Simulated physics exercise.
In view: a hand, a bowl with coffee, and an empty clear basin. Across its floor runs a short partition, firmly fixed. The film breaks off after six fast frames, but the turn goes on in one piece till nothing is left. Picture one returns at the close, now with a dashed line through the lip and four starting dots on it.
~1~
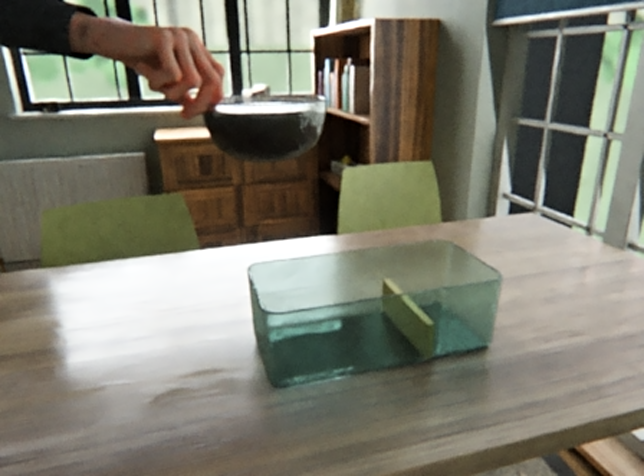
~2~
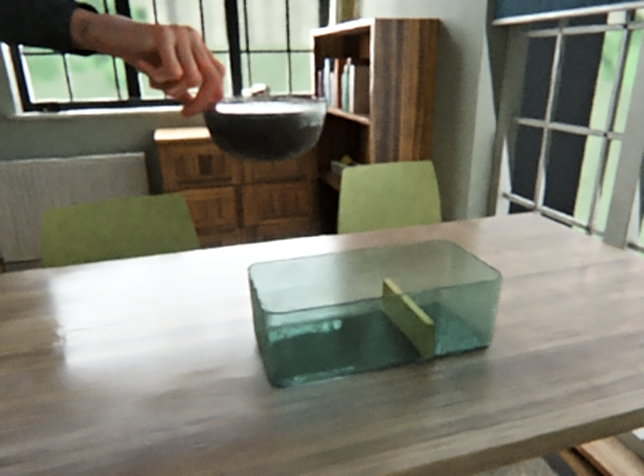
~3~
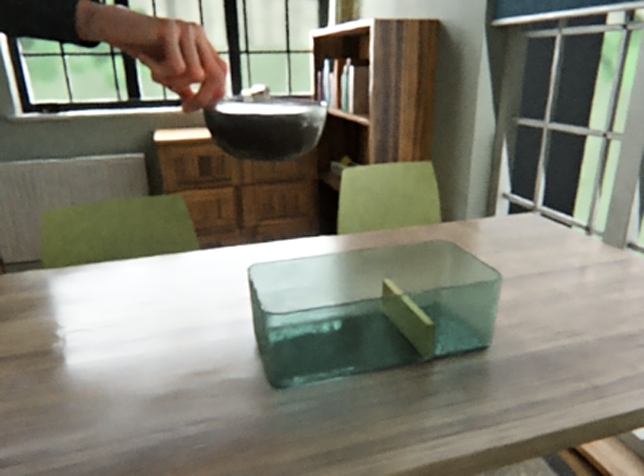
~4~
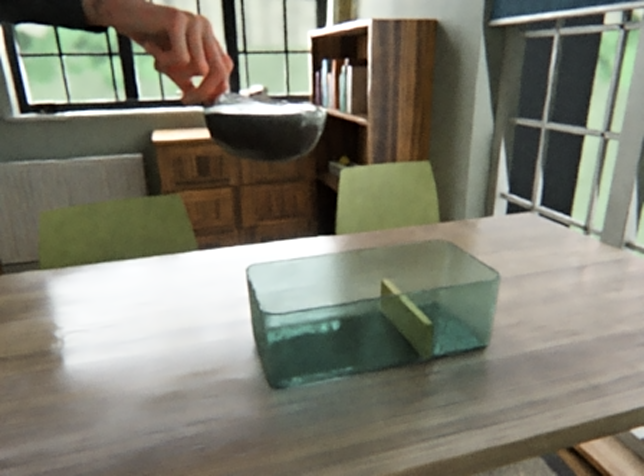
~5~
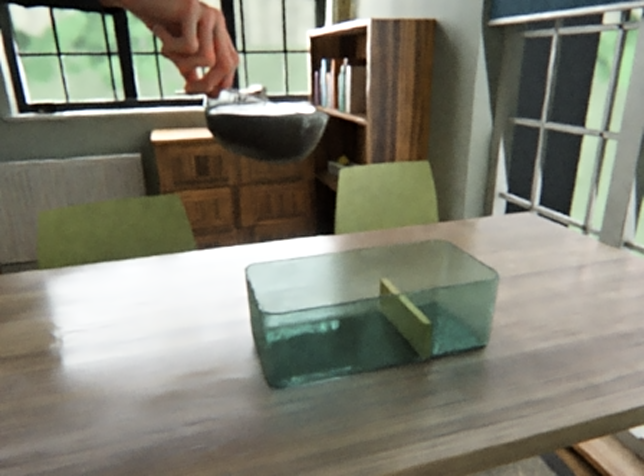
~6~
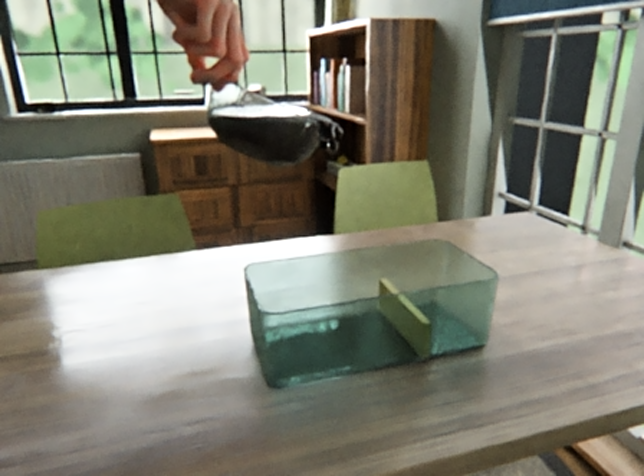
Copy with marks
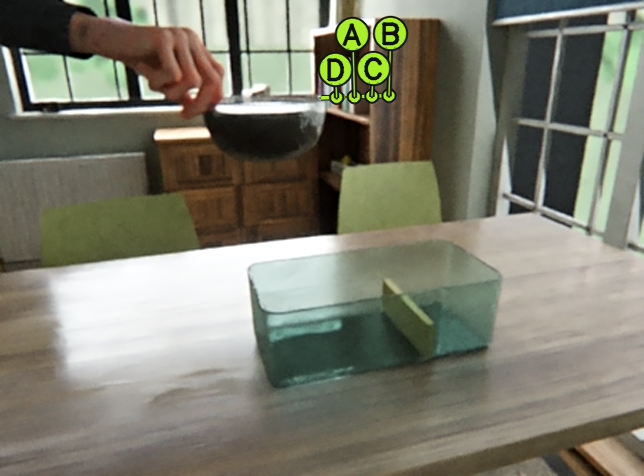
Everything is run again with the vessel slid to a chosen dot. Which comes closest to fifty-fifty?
A.
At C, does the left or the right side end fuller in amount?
The right side.
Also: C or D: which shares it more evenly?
C.
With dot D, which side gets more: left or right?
More ends on the left.
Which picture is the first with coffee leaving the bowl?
Picture 5.
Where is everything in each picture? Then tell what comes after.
The first picture shows upright, lip at (322, 97); basin from (269, 386) to (489, 343); top of the wall at (406, 299); nothing has left yet.
The second picture shows upright, lip at (322, 99); nothing has left yet.
The third picture shows tipped about 5°, lip at (323, 103); nothing has left yet.
The fourth picture shows tipped about 10°, lip at (323, 109); nothing has left yet.
The fifth picture shows tipped about 18°, lip at (323, 117); coffee is over the lip, down to (323, 117).
The sixth picture shows tipped about 26°, lip at (323, 126); coffee is over the lip, down to (329, 149).
On the marked copy, A at (354, 96); B at (389, 95); C at (371, 96); D at (336, 97).
Choosing A, about 48 % ends left of the wall and 50 % right of it.
Choosing B, about 15 % ends left of the wall and 83 % right of it.
Choosing C, about 27 % ends left of the wall and 71 % right of it.
Choosing D, about 80 % ends left of the wall and 18 % right of it.
